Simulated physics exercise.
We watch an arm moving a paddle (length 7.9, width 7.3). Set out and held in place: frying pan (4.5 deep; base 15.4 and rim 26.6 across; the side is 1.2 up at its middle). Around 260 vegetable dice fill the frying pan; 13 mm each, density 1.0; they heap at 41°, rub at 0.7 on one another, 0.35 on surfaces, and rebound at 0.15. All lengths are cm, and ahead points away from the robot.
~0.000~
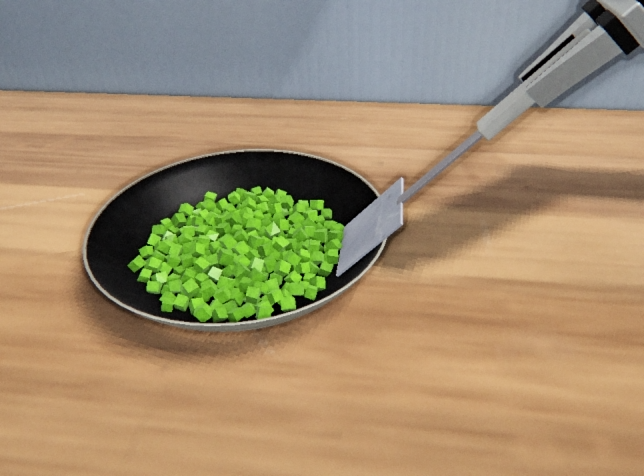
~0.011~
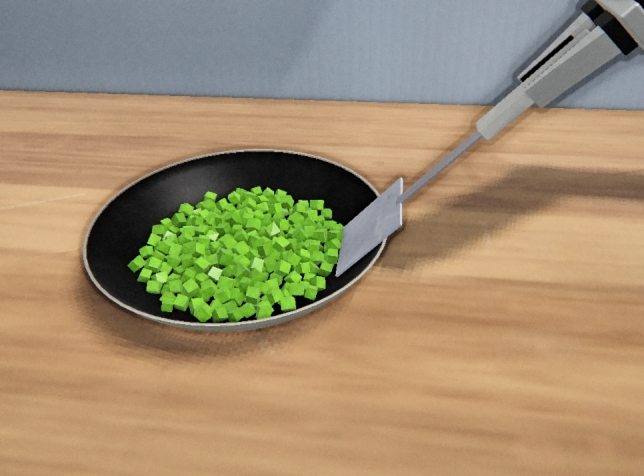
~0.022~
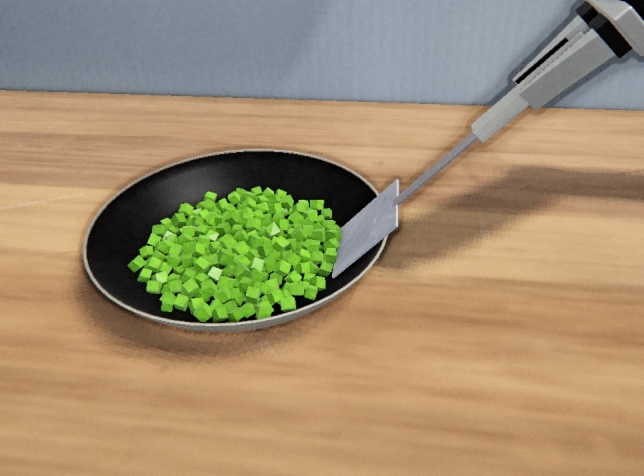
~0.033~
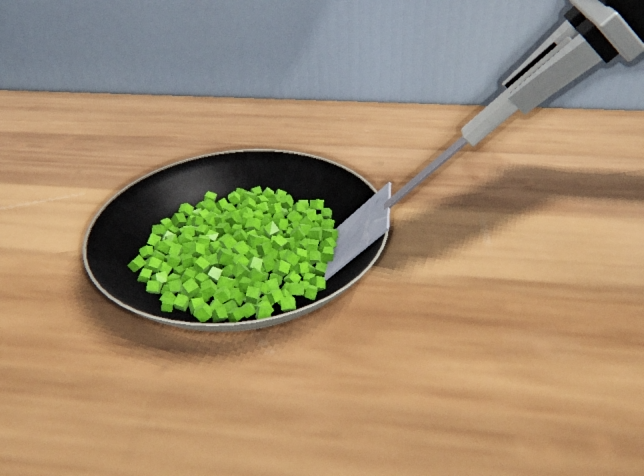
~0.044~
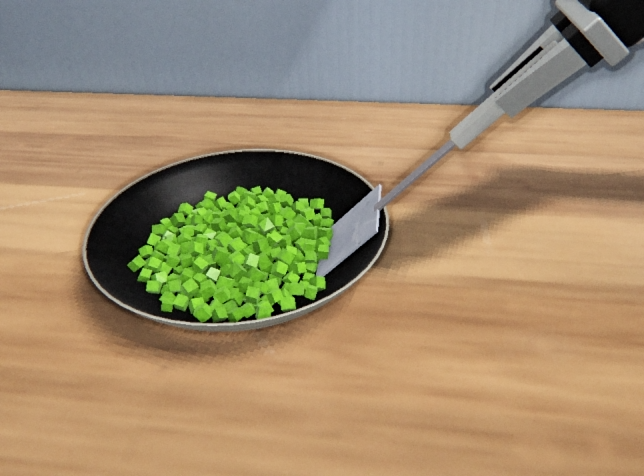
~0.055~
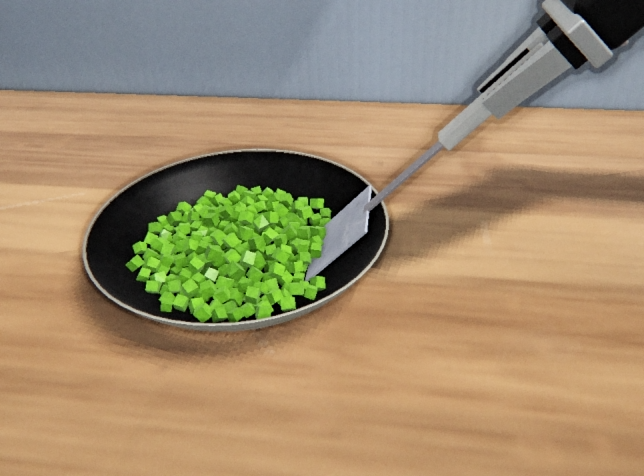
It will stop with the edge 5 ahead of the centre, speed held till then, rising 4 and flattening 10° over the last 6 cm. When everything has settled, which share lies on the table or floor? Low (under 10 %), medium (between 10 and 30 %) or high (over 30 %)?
A low share, under 10 %, ends on the table or floor.
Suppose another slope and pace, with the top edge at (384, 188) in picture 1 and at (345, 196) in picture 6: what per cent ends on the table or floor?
About 10 per cent.
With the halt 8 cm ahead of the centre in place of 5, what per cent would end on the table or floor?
It would be near 20 per cent.
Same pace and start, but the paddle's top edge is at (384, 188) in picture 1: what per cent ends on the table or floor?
About 5 per cent.
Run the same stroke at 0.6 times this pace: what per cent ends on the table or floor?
About 0 per cent.
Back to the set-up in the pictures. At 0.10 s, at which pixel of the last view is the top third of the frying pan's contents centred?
At about (192, 230).
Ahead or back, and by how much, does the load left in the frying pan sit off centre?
Roughly 5.0 cm ahead.
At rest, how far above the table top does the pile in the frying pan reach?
Some 6.5 cm.
After 0.10 s, sloping 49°, highest piece 5 above the table; 258 in the frying pan.
After 0.15 s, sloping 45°, highest piece 6 above the table; 255 in the frying pan, 3 on the blade or in flight.
After 0.38 s, sloping 39°, highest piece 6 above the table; 248 in the frying pan, 10 on the table or floor.
After 1.43 s, sloping 39°, highest piece 6 above the table; 248 in the frying pan, 10 on the table or floor.
In the end, 248 in the frying pan, 10 on the table or floor. That is 4 % on the table or floor.
